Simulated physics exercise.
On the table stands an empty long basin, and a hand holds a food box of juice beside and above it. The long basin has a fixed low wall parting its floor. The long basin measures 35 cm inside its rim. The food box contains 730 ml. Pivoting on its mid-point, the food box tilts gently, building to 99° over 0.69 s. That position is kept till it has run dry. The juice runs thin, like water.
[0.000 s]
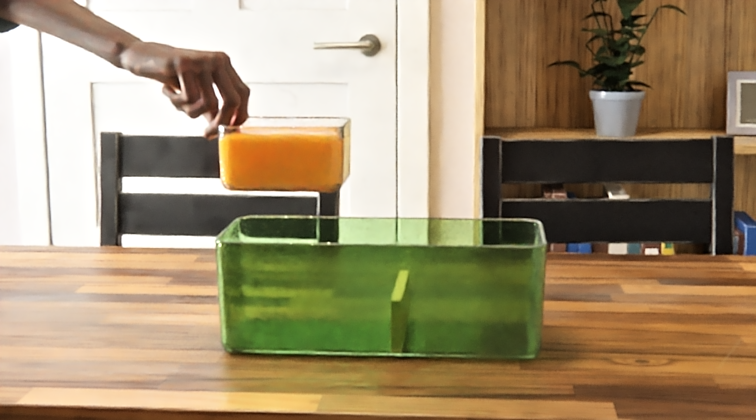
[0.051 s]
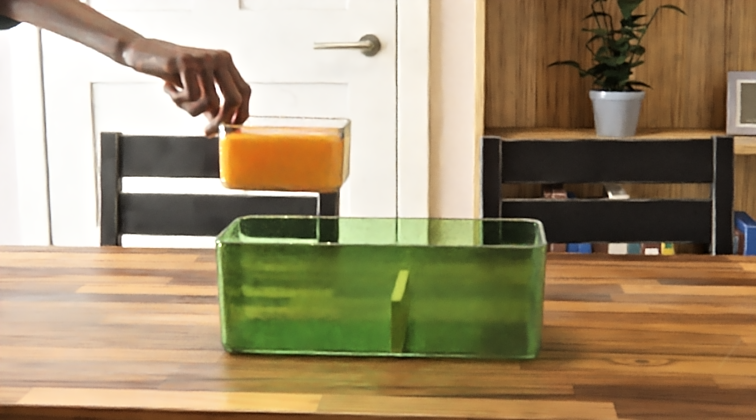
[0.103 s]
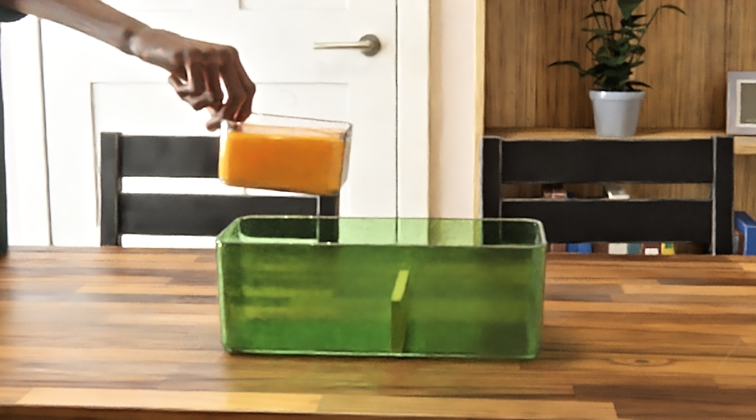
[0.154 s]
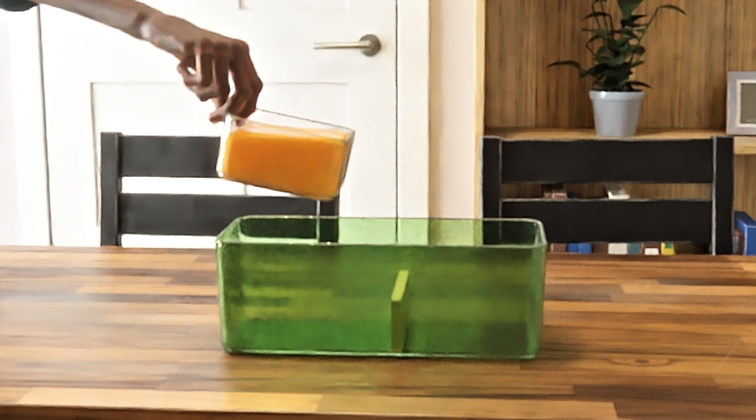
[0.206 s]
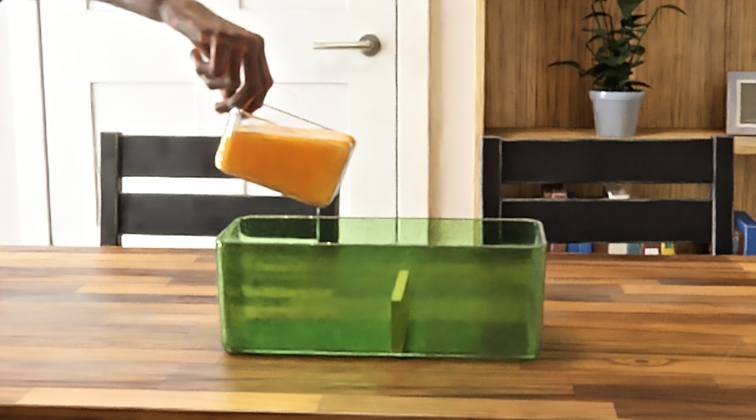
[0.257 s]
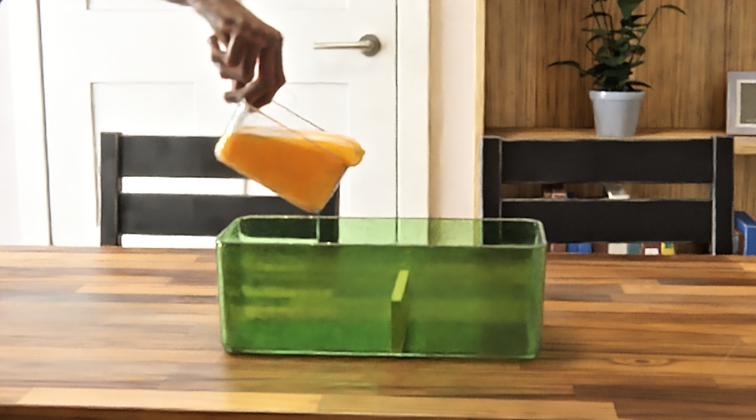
A hand holds a clear box of orange liquid level above the left part of a long green basin on a wooden table. It then gradually tilts the box, lowering the right end as the hand rises and shifts right, until the liquid reaches the lowered rim and the box slants steeply.
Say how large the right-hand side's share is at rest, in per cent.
Its share is roughly 39 per cent.
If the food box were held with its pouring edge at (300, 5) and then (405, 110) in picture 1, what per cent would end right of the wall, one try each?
Around 20 per cent first, around 95 per cent next.
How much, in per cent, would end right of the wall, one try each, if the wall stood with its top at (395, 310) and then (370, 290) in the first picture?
I'd put it at about 55 per cent for the first and about 75 per cent for the second.
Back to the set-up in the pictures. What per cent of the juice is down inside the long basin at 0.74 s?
About 90 %.
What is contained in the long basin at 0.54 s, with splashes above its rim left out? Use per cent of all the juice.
Around 50 percent.
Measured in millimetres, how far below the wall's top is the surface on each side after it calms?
Left about 44 mm, while the right is about 46 mm.
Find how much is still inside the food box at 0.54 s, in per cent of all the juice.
At that time about 26 in a hundred parts are still held.
After 0.54 s the tilt is 87° and 25 per cent is still to pour, 22 is left of the wall and 28 right of it.
After 0.74 s the tilt is 99° and 7 per cent is still to pour, 51 is left of the wall and 39 right of it.
After 0.96 s the tilt is 99° and 2 per cent is still to pour, 57 is left of the wall and 39 right of it.
After 1.19 s the tilt is 99° and 0 per cent is still to pour, 59 is left of the wall and 39 right of it.
In the end 59 per cent lies left of the wall, 39 right of it and 2 outside.
